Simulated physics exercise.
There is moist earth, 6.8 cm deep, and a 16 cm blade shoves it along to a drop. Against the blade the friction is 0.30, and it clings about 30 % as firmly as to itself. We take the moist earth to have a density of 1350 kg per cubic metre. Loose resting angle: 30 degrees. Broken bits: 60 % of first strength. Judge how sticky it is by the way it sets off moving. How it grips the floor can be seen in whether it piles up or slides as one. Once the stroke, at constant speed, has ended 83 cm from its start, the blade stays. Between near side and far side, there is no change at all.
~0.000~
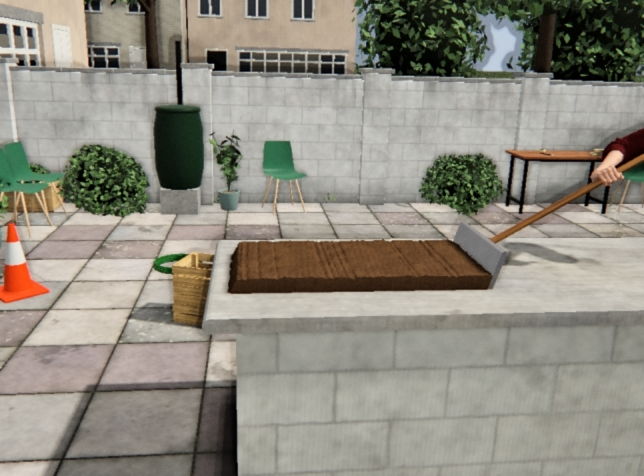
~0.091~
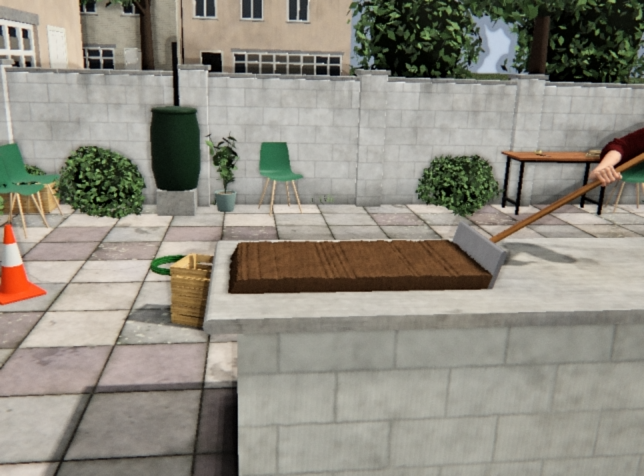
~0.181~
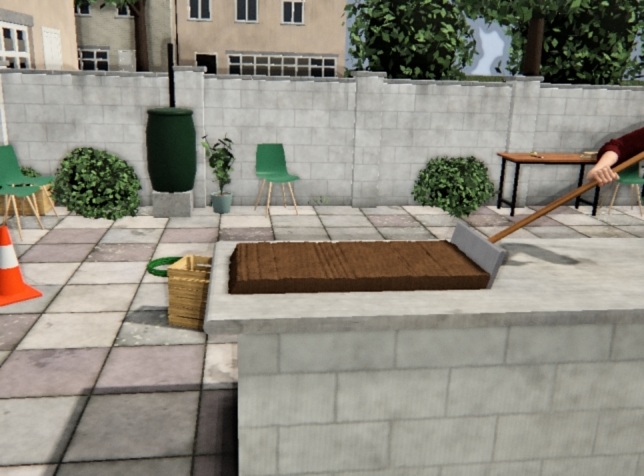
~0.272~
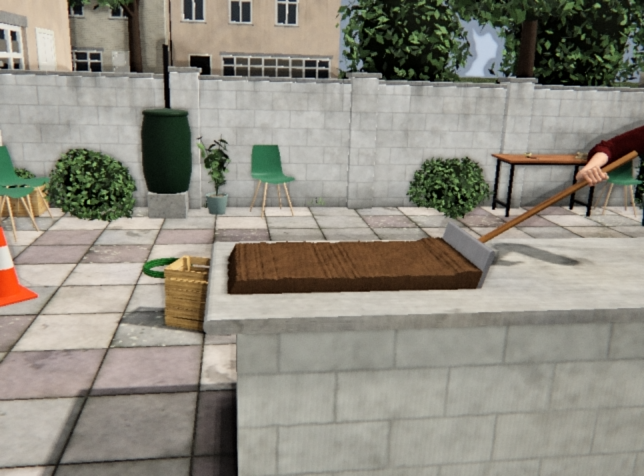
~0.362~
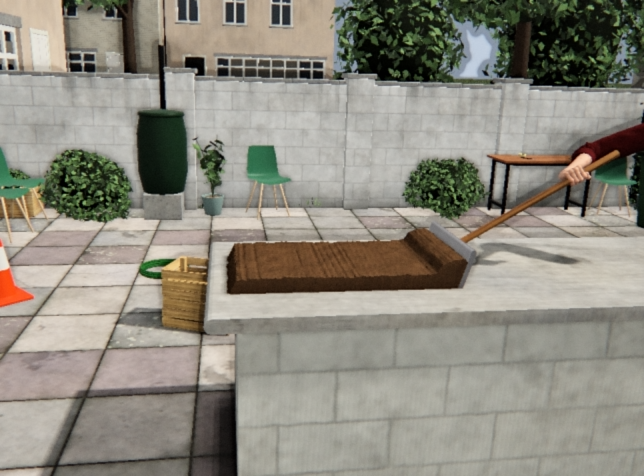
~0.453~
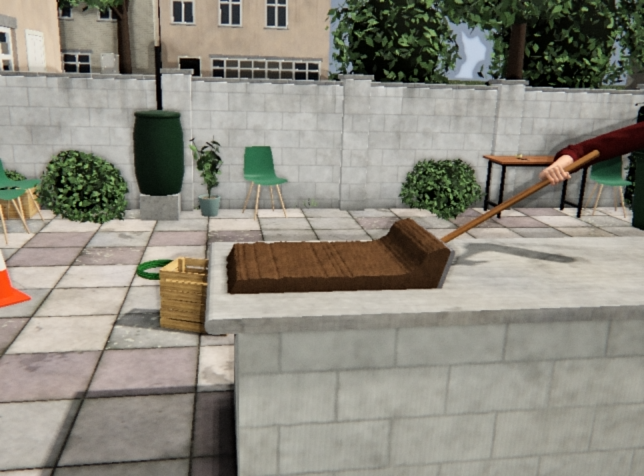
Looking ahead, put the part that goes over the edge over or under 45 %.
Prediction: It falls short of 45 %.
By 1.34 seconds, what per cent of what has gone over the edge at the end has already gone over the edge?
I'd reckon around 70 per cent.
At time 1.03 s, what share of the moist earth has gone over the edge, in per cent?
Value: Near 0 %.
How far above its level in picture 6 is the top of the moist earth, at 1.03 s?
Around 8 cm.
After 0.72 s, 0 % has gone over the edge.
After 1.03 s, 0 % has gone over the edge and 10 % has spilled back over the blade.
After 1.34 s, 9 % has gone over the edge and 11 % has spilled back over the blade.
After 1.66 s, 12 % has gone over the edge and 11 % has spilled back over the blade.
After 1.76 s, at the end, 12 % has gone over the edge and 11 % has spilled back over the blade.
